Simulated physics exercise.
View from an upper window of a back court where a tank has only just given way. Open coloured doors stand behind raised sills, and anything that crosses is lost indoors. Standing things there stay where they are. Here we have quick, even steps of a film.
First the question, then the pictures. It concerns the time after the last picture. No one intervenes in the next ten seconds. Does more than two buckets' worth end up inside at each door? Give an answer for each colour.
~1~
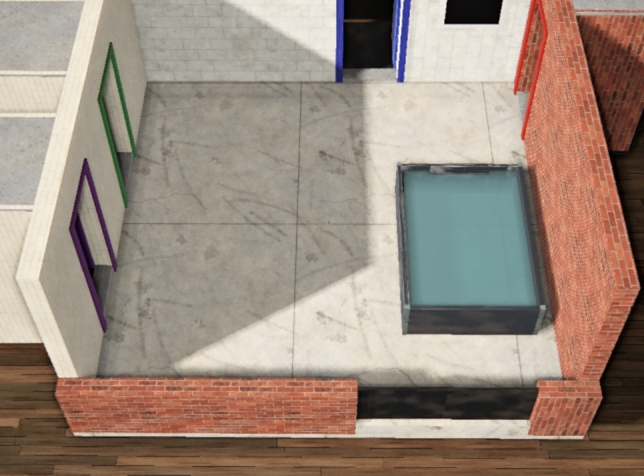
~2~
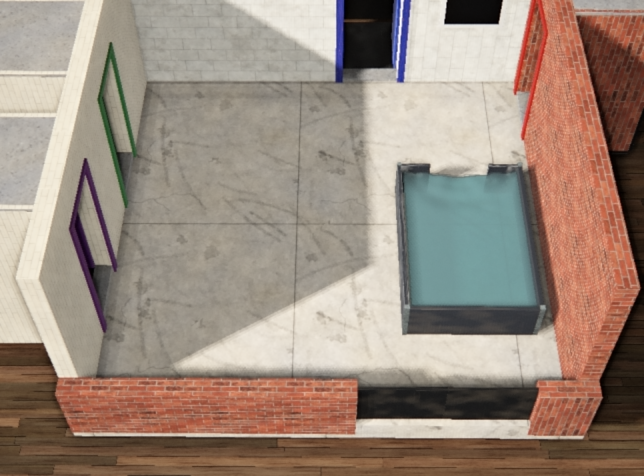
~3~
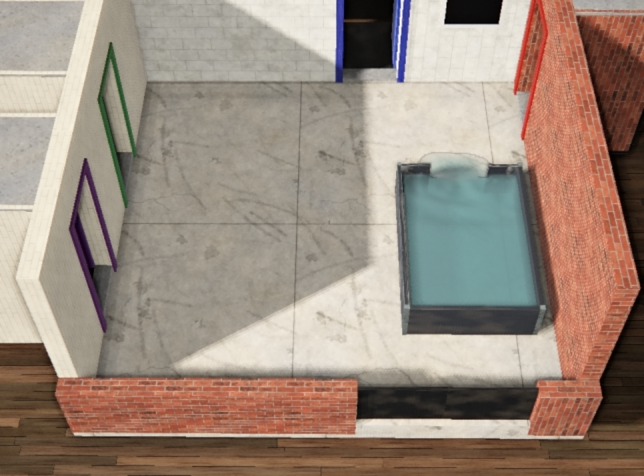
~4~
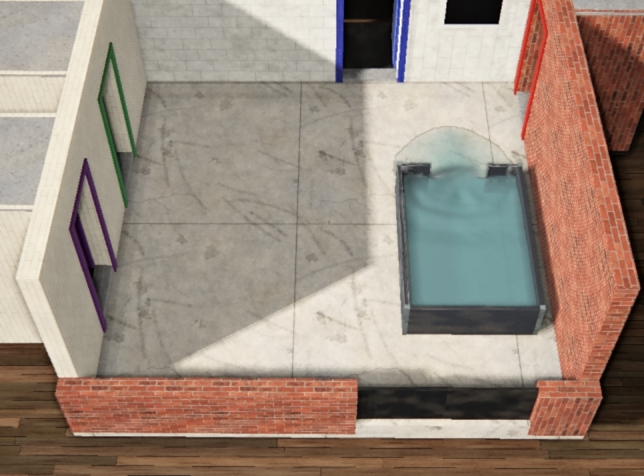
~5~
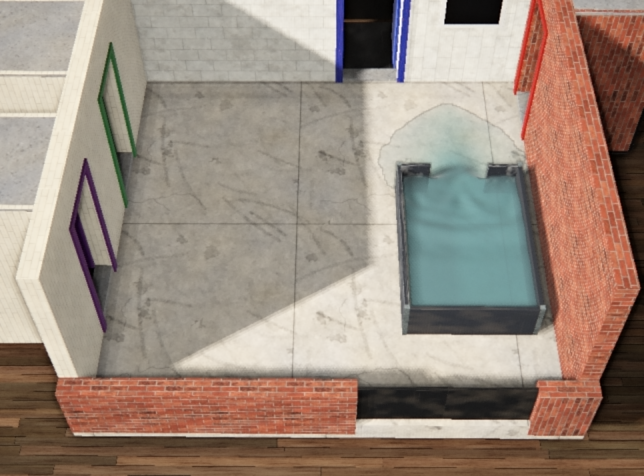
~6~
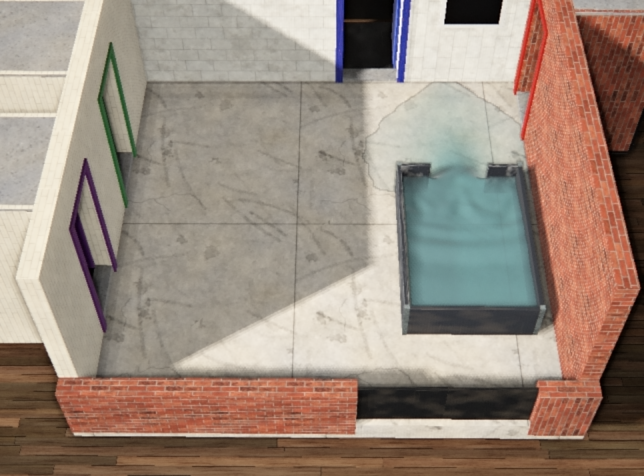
At the end, the red door passes two buckets of inflow; the blue door passes two buckets of inflow; the purple door stays within two buckets of inflow; the green door stays within two buckets of inflow.
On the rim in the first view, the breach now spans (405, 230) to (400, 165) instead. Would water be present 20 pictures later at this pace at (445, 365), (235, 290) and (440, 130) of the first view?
One after the other: Dry, awash, clear.
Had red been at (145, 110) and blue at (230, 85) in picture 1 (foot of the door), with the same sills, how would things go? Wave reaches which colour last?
Result: The one in purple.
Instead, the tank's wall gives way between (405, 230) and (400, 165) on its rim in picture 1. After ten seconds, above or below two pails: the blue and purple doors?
Verdict - blue door is safe, purple door is safe.
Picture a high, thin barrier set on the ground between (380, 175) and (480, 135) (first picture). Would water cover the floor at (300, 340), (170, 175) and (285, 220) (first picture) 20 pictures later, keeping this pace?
Results in sequence: Bone-dry / bone-dry / swamped.
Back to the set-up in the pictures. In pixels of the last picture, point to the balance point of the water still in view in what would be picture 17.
About (454, 211).
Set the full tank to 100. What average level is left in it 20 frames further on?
By my count, 54 per cent.
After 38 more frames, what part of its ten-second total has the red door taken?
Share at that point: Close to 85 in a hundred.
A moment on, water covers 20 % of the floor; the red door wet at the sill, nothing in, the blue door under two buckets in, the purple door not reached, the green door not reached.
Next, water covers 20 % of the floor; the red door under two buckets in, the blue door over two buckets in, the purple door not reached, the green door not reached.
Then, water covers 30 % of the floor; the red door far over two buckets in, the blue door over two buckets in, the purple door not reached, the green door not reached.
Later, water covers 50 % of the floor; the red door far over two buckets in, the blue door far over two buckets in, the purple door wet at the sill, nothing in, the green door wet at the sill, nothing in.
In the end, water covers 80 % of the floor; the red door far over two buckets in, the blue door far over two buckets in, the purple door wet at the sill, nothing in, the green door wet at the sill, nothing in.
